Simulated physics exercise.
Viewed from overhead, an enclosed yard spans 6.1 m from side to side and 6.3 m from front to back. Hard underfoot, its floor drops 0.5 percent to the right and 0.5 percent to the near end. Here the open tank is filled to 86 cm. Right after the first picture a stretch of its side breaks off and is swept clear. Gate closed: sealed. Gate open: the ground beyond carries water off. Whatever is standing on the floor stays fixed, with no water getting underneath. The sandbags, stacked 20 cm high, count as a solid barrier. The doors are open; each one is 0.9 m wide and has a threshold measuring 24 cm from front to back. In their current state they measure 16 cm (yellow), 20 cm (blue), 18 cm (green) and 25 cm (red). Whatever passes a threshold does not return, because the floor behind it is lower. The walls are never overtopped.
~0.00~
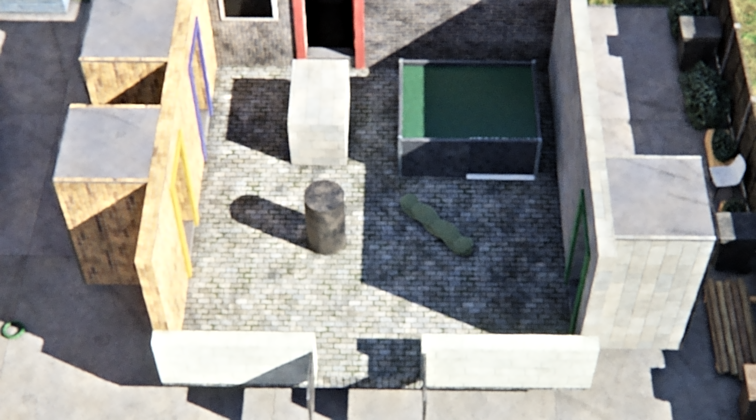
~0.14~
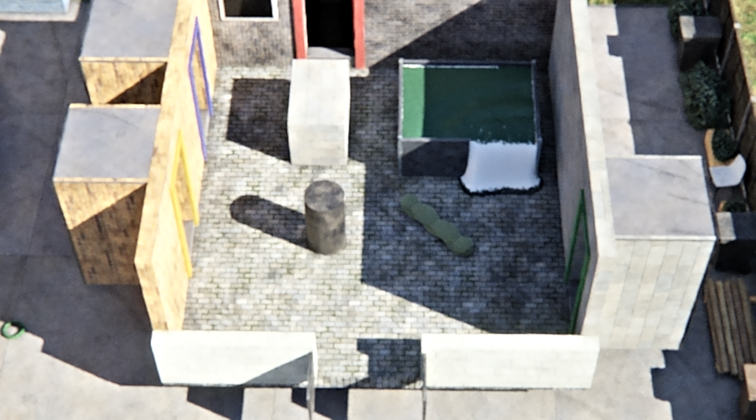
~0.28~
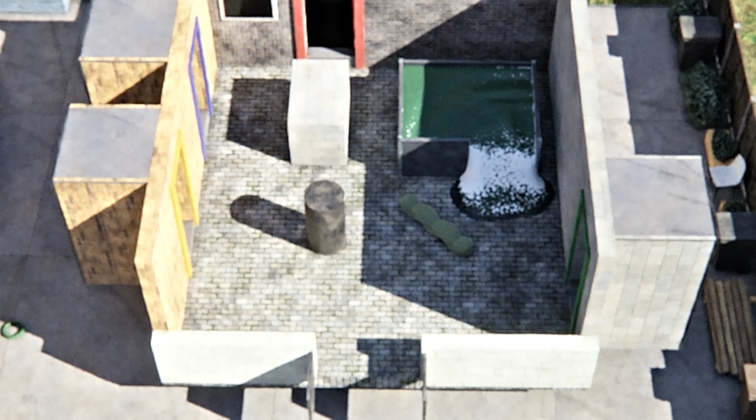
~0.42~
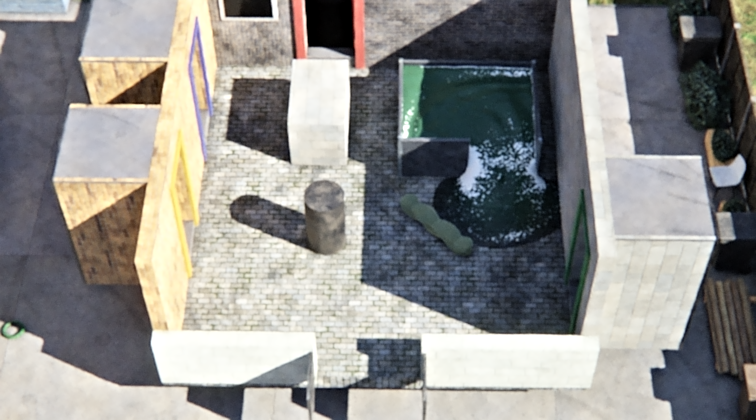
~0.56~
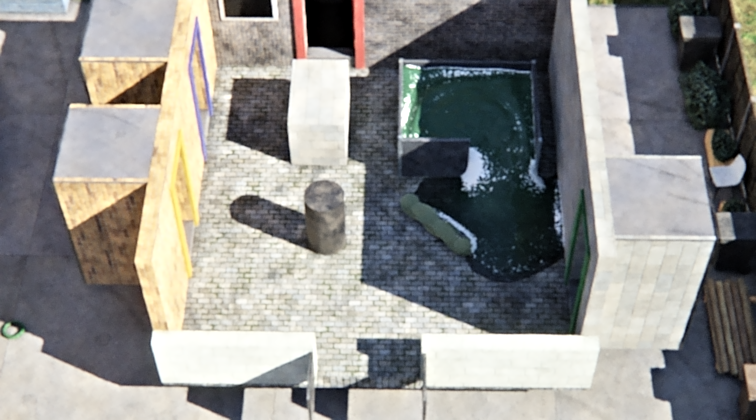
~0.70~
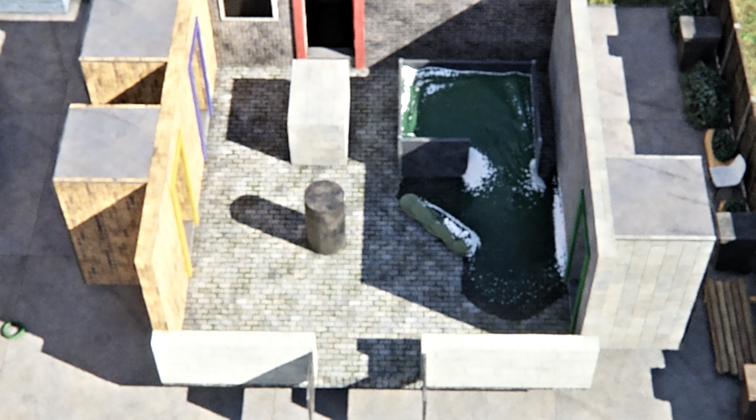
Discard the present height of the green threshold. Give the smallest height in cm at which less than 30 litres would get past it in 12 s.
Close to 29 cm is just enough.
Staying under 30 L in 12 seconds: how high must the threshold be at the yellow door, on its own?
For yellow, a step near 12.0 cm.
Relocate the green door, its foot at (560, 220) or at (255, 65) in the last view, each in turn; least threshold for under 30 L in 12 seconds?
Around 27 and 11.0 cm respectively.
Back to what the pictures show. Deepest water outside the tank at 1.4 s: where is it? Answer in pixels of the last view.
Around (565, 366).
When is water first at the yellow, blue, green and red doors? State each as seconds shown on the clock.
Yellow at 3.6 s, blue at 4.5 s, green at 0.8 s and red at 6.5 s.
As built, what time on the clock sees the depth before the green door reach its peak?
It peaks at about 3.2 s.
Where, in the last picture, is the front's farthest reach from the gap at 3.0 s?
The farthest wet point sits near (225, 360) in the last view.
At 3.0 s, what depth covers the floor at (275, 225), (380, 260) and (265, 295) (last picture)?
Around 0 cm, 3 cm and 4 cm.
After 1.4 s water covers 25 % of the floor, deepest (62 cm) near (565, 366); 20 cm at the green door, 0 litres in over its 18 cm threshold.
After 3.0 s water covers 50 % of the floor, deepest (40 cm) near (563, 336); 30 cm at the green door, 46 litres in over its 18 cm threshold.
After 12.0 s water covers 95 % of the floor, deepest (18 cm) near (541, 76); 10 cm at the green door, 152 litres in over its 18 cm threshold.
At the green door as built, the water arrived by 0.8 s and peaked near 33 cm at 3.2 s.
With a threshold of 25 cm, 58 litres would have come in within the 12 s; with 33.5 cm, 15 litres. So under 30 litres takes about 29 cm.
